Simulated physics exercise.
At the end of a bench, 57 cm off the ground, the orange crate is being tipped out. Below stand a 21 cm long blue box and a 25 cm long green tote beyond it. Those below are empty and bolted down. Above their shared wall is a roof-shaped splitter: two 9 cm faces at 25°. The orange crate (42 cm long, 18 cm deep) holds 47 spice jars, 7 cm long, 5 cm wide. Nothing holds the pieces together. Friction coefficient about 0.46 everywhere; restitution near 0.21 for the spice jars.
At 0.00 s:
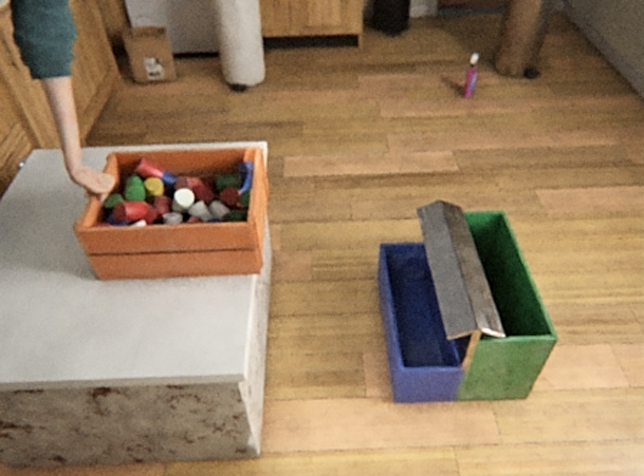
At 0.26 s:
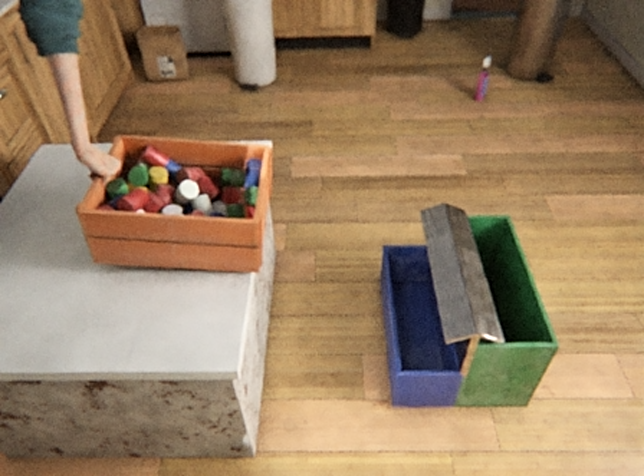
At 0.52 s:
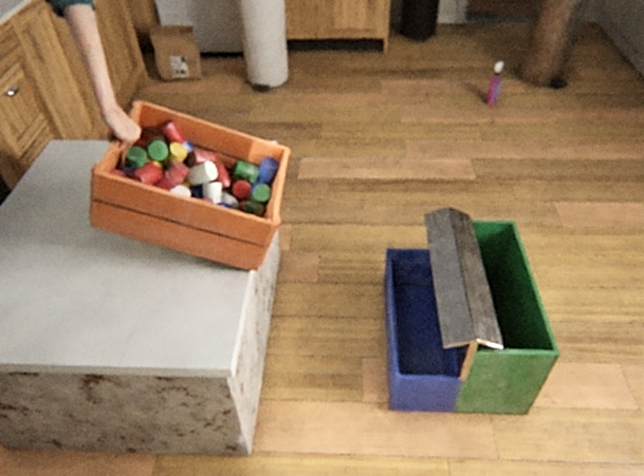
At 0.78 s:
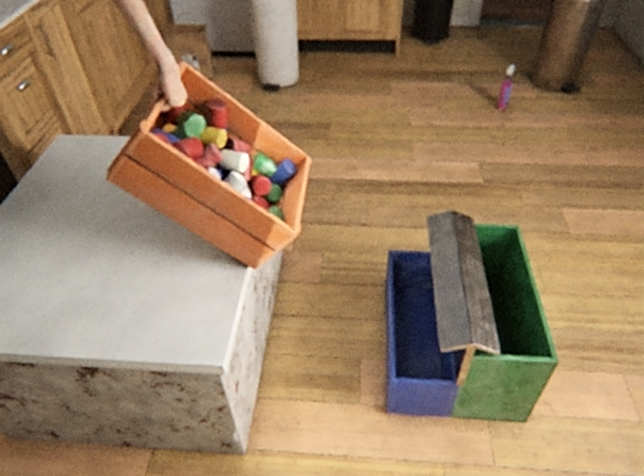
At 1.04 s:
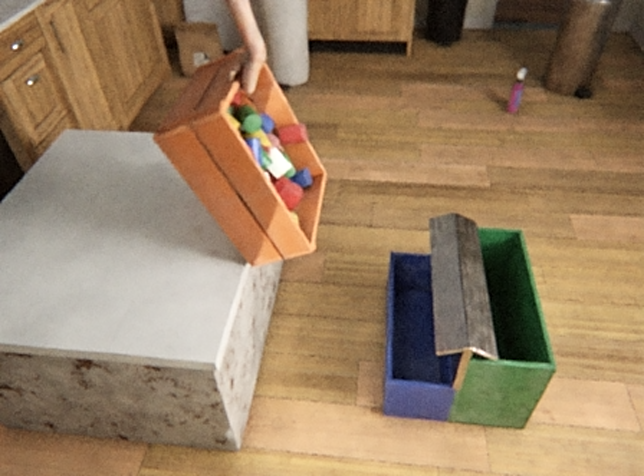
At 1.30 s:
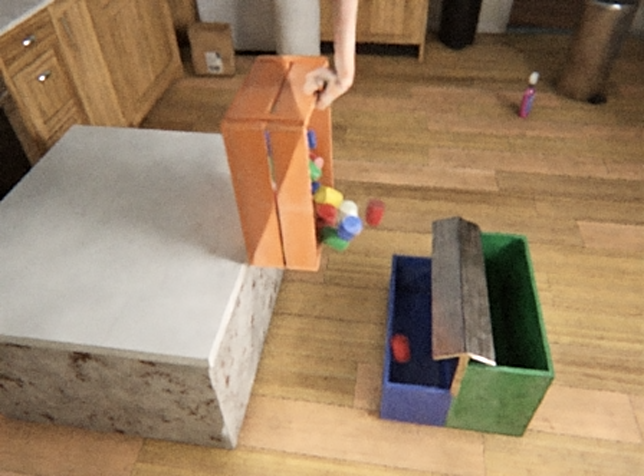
A hand tilting an orange crate of colourful jars up onto its end at a bench edge, the first few tumbling out.
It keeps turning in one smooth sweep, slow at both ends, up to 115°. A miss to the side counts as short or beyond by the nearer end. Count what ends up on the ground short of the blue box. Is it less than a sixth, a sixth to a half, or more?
Expect upwards of half of the load on the ground short of the blue box.
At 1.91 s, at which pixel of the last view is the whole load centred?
At about (370, 295).
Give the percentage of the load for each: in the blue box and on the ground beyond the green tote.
About 40 and 0 per cent.
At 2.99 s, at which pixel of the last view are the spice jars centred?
Near (373, 346).
After 1.57 s, tilt 106°; 38 still in the orange crate, 3 in the blue box, 2 on the ground short of the blue box and 4 in the air.
After 1.91 s, tilt 115°; 13 still in the orange crate, 11 in the blue box, 8 on the ground short of the blue box and 15 in the air.
After 2.38 s, tilt 115°; 6 still in the orange crate, 18 in the blue box, 21 on the ground short of the blue box and 2 in the air.
Outcome (at 2.99 s), 18 in the blue box and 29 on the ground short of the blue box. Asked share, 29 of 47, 62 per cent.
